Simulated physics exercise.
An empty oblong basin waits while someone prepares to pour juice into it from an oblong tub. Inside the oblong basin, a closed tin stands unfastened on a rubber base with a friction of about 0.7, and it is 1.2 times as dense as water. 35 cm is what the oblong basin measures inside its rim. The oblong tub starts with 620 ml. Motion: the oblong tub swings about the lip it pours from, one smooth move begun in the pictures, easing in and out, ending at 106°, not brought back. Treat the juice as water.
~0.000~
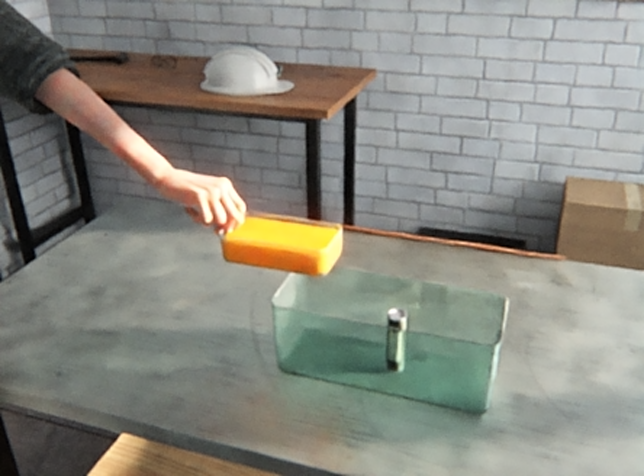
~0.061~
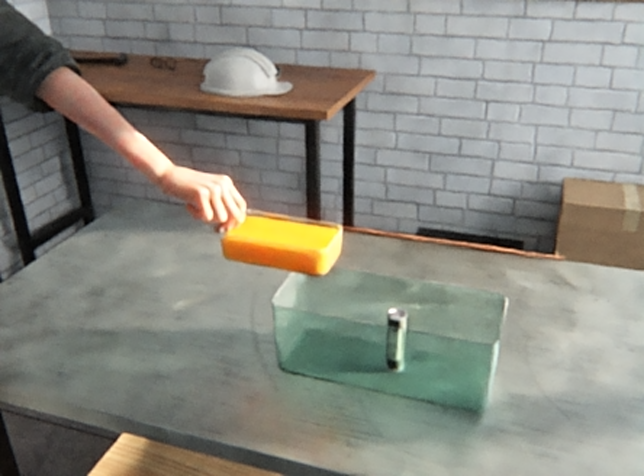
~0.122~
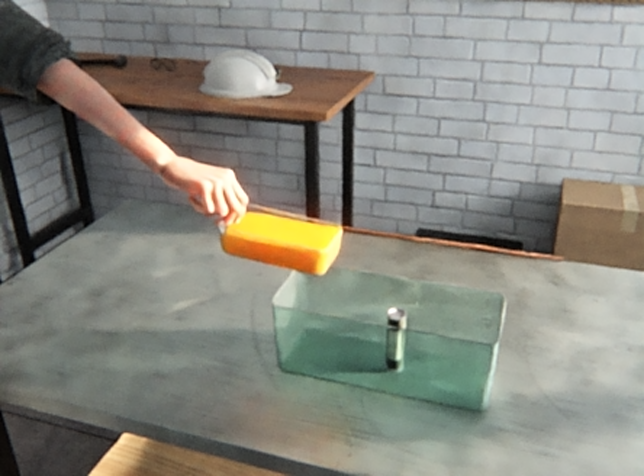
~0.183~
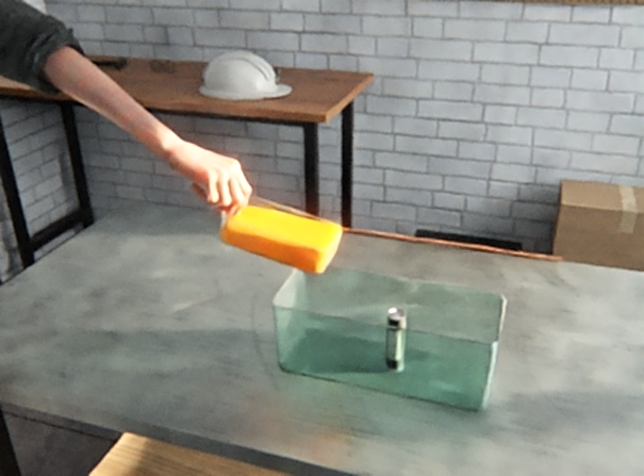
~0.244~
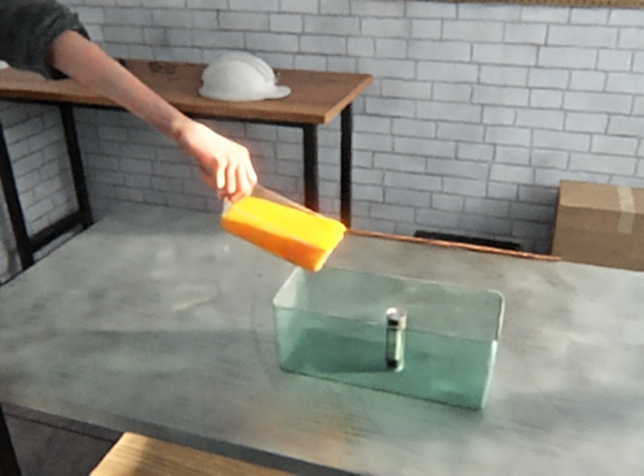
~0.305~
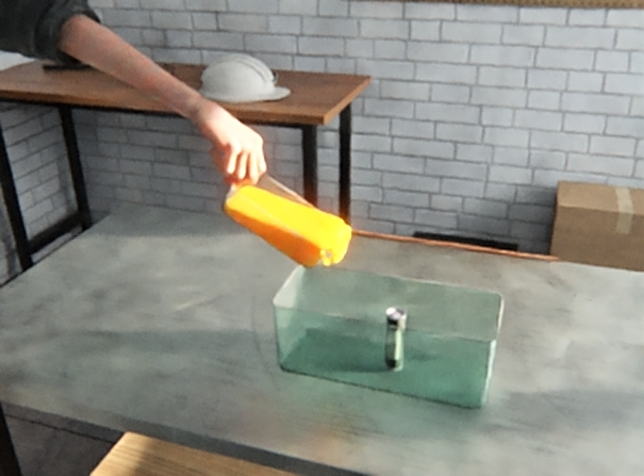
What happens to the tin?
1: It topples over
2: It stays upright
It stays upright (2).
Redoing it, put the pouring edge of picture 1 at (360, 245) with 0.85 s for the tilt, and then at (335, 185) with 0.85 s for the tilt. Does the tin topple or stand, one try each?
In the first try it remains standing; in the second it remains standing.
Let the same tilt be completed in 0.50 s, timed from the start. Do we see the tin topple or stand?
Result: Tin upright.
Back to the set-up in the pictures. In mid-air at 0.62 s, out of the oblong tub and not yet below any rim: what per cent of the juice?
My guess is roughly 50 %.
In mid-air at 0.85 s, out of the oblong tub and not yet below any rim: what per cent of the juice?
Estimated airborne part: Roughly 3 per cent.
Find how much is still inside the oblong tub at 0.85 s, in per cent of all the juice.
Around 0 in a hundred.
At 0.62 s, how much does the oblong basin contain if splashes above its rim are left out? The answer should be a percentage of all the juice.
Near 44 in a hundred.
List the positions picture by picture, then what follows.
The first picture shows tilt 0°; pouring edge (335, 239); surface from (233, 226) to (335, 241); the oblong basin's rim runs from (286, 283) to (504, 321); the tin's top is at (397, 316).
The second picture shows tilt 1°; pouring edge (335, 240); surface from (233, 225) to (335, 240).
The third picture shows tilt 5°; pouring edge (335, 240); surface from (233, 221) to (335, 238).
The fourth picture shows tilt 12°; pouring edge (334, 240); surface from (233, 214) to (335, 235).
The fifth picture shows tilt 20°; pouring edge (334, 240); surface from (233, 204) to (327, 231); 4 per cent is over the edge.
The sixth picture shows tilt 30°; pouring edge (333, 241); surface from (235, 193) to (319, 222); 11 per cent is over the edge.
By 0.62 s the tilt is 88° and 6 per cent is still to pour; the tin stands where it began.
By 0.85 s the tilt is 106° and 0 per cent is still to pour; the tin stands where it began.
By 1.09 s the tilt is 106° and 0 per cent is still to pour; the tin stands where it began.
By 1.35 s the tilt is 106° and 0 per cent is still to pour; the tin stands where it began.
At rest the tin stands where it began.
